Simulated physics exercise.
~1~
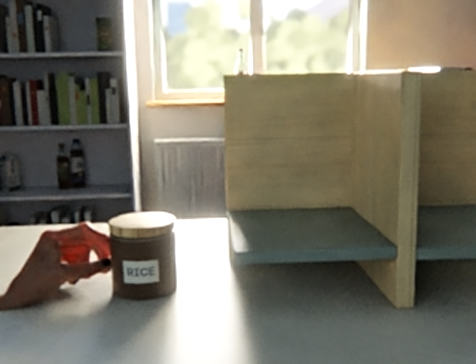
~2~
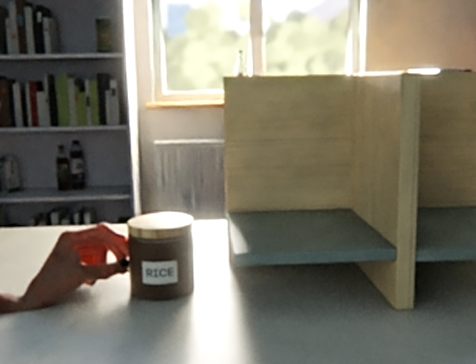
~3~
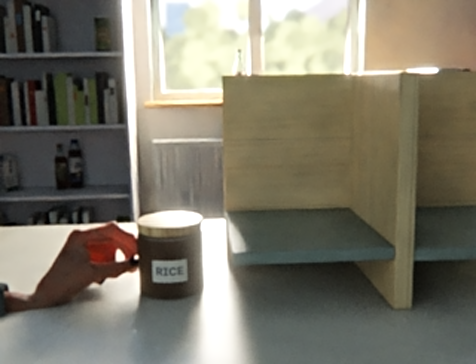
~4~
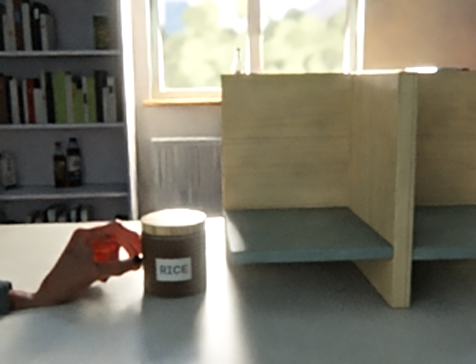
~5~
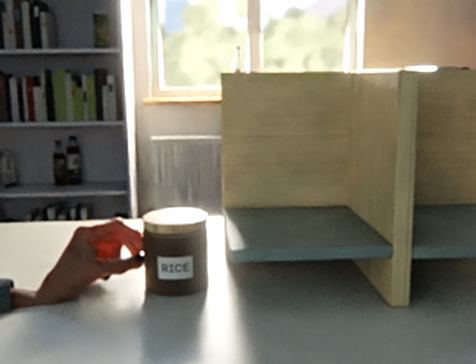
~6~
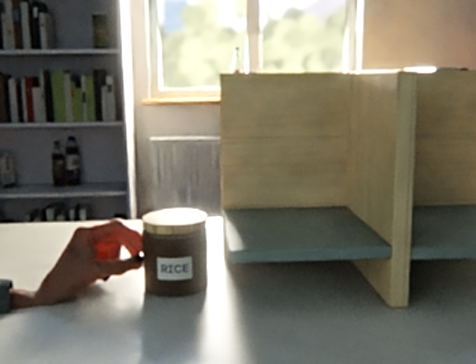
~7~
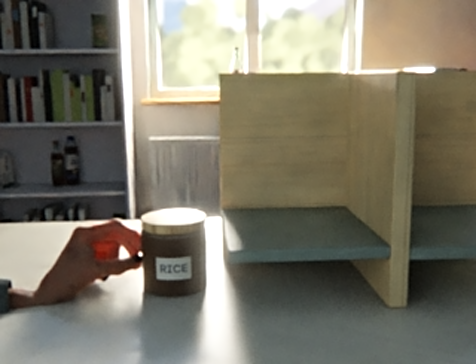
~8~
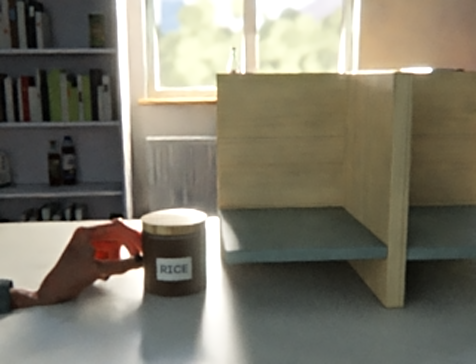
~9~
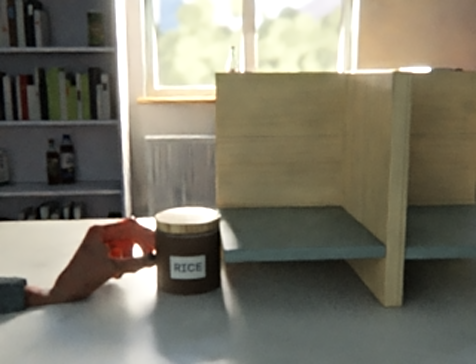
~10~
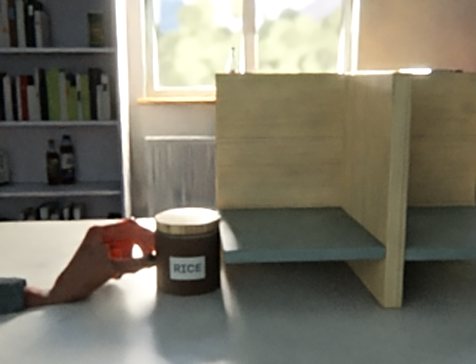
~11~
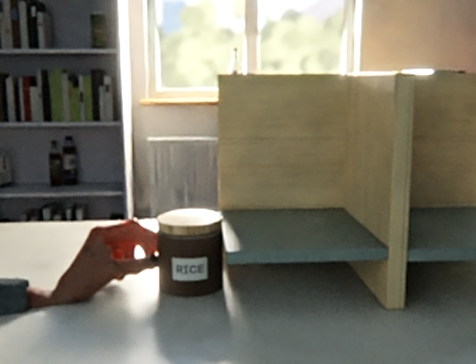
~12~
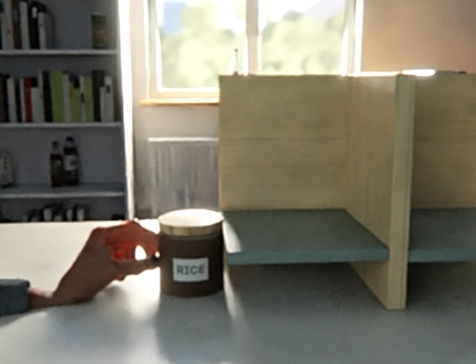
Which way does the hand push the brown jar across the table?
The hand pushes the brown jar to the right, towards the low shelf.
